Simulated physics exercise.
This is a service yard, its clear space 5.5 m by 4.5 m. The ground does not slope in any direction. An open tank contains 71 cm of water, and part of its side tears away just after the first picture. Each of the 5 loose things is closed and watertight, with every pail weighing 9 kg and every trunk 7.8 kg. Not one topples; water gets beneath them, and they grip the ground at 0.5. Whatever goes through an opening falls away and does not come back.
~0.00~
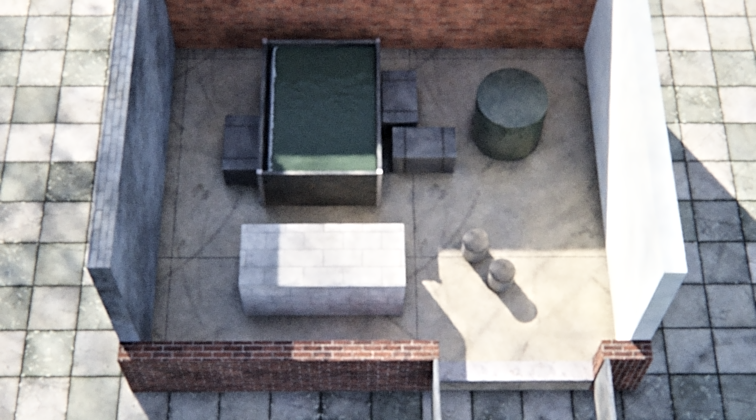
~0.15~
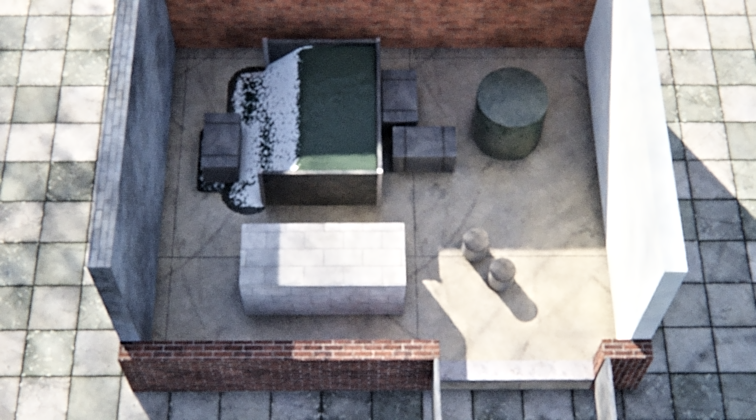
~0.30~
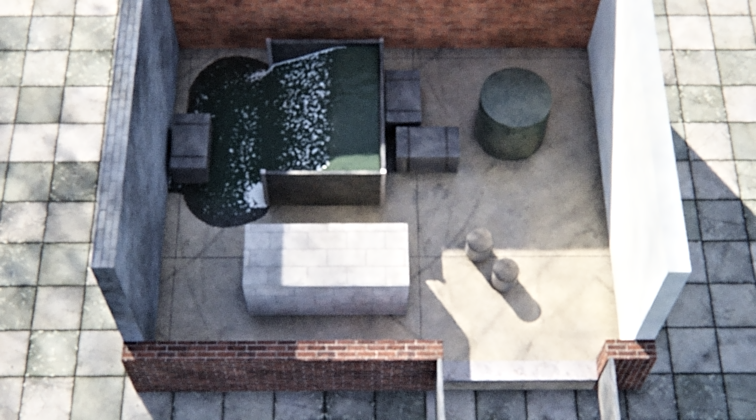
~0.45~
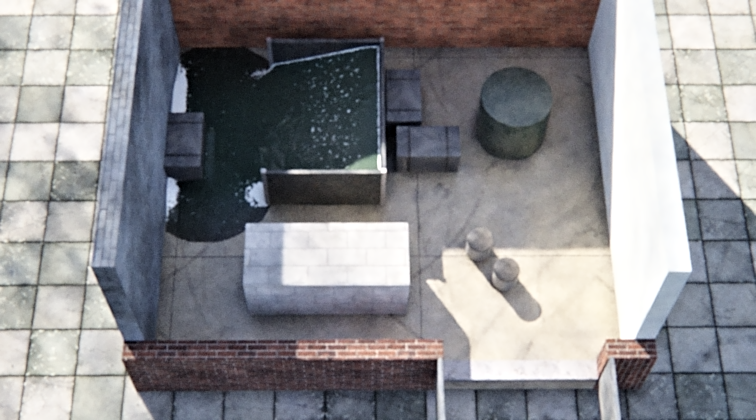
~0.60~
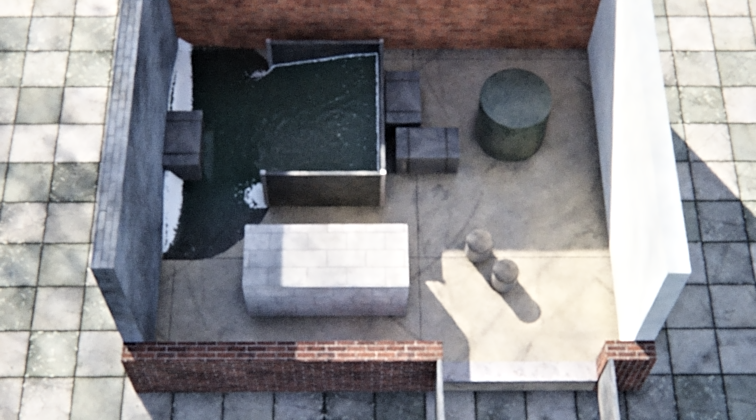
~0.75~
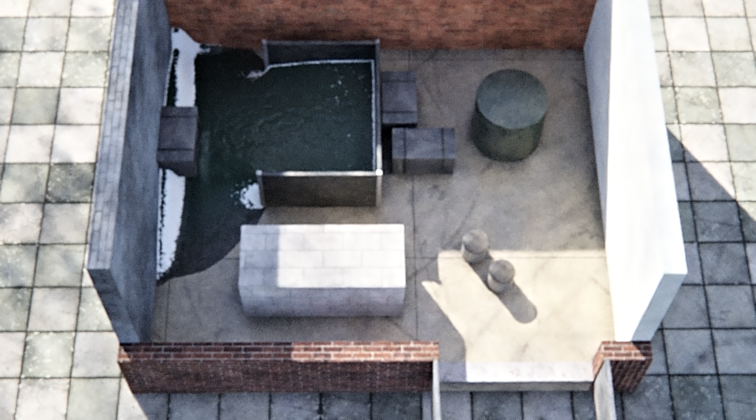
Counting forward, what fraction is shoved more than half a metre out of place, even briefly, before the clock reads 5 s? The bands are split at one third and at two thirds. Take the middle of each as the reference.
A minority short of a third gets shifted.
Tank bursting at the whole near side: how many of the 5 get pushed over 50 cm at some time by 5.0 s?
You'd get 2 in that case.
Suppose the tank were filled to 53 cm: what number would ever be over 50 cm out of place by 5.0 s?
The count would be 1.
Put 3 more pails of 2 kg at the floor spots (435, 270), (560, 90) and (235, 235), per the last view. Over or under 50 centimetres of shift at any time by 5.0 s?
Answers in order are does not cross, crosses the line and crosses the line.
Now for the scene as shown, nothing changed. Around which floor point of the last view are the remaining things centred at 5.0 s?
The centre sits near (405, 225).
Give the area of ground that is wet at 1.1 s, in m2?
My estimate is roughly 7.0 m2.
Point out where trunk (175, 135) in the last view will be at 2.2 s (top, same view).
It ends up close to (192, 262).
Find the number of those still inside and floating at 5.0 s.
The number is 1.
After 1.1 s 1 of 5 are over 50 cm from their spots; 1 afloat.
After 2.2 s 1 of 5 are over 50 cm from their spots; 1 afloat.
After 3.5 s 1 of 5 are over 50 cm from their spots; 1 afloat.
After 5.0 s 1 of 5 are over 50 cm from their spots, and 1 have been at some point; 1 afloat.
